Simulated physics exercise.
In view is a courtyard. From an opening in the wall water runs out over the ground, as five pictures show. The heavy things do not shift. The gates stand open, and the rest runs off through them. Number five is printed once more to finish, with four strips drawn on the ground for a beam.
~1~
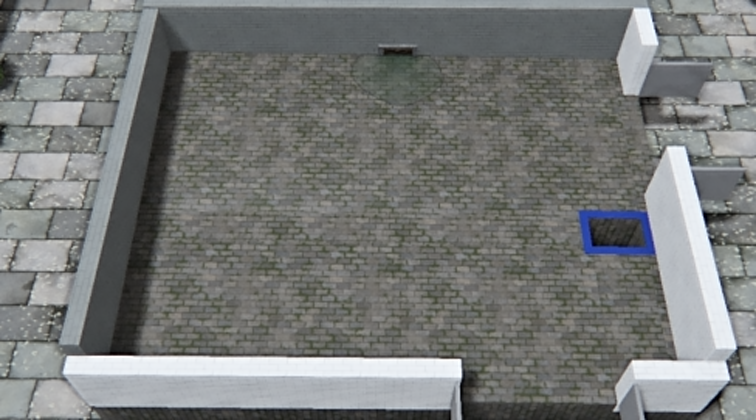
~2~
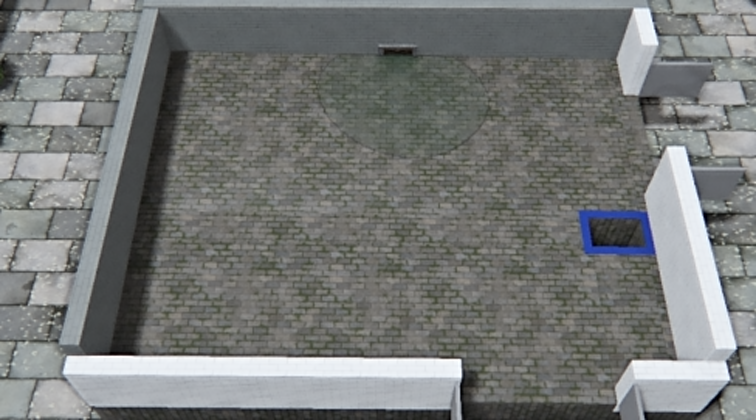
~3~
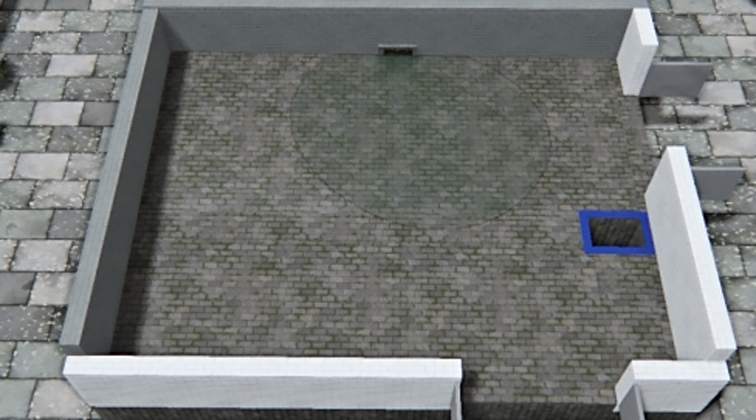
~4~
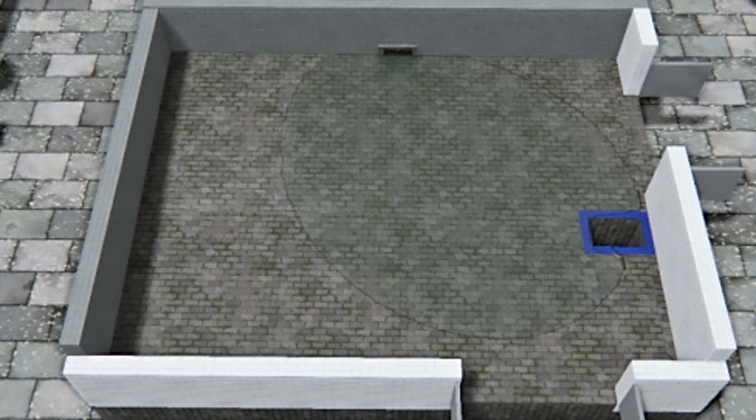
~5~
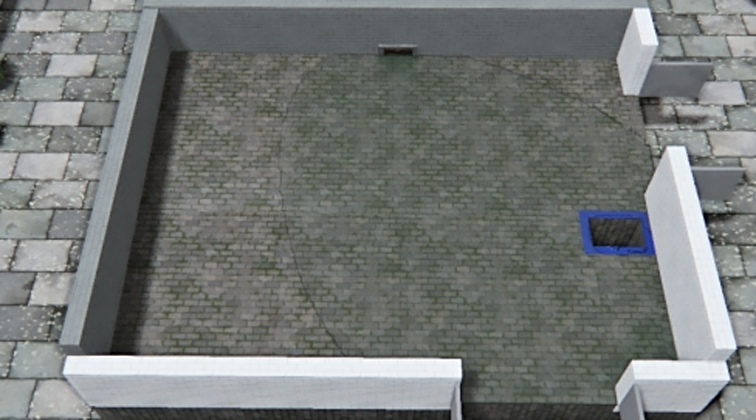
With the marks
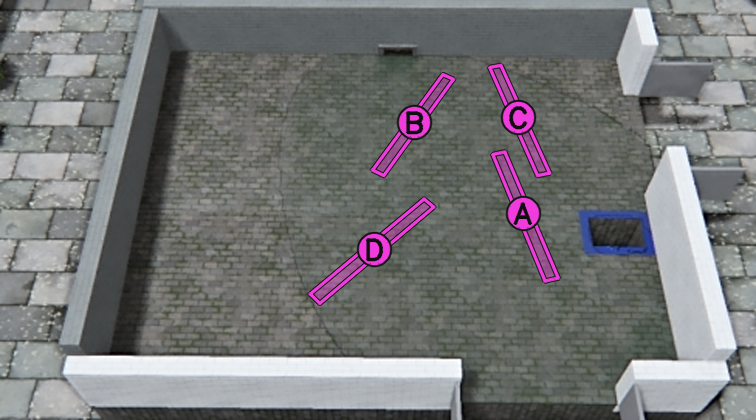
In this clip, a faint greenish wet patch spreads from an opening in the far wall across a walled, paved courtyard, widening toward the viewer and rightward, reaching the blue-rimmed gully and then the open gaps in the walls.
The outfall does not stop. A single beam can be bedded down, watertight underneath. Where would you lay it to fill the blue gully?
Use place D.
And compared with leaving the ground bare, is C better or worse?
Worse.
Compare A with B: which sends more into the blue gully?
That would be B.
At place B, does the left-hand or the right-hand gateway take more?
The left one.
On the marked copy, A from (498, 153) to (551, 279); B from (378, 172) to (448, 76); C from (495, 66) to (543, 174); D from (315, 298) to (428, 203).
If A is chosen, about 15 % of the stream goes into the blue gully, about 85 % out by the gates.
If B is chosen, about 20 % of the stream goes into the blue gully, about 80 % out by the gates.
If C is chosen, about 17 % of the stream goes into the blue gully, about 83 % out by the gates.
If D is chosen, about 30 % of the stream goes into the blue gully, about 70 % out by the gates.
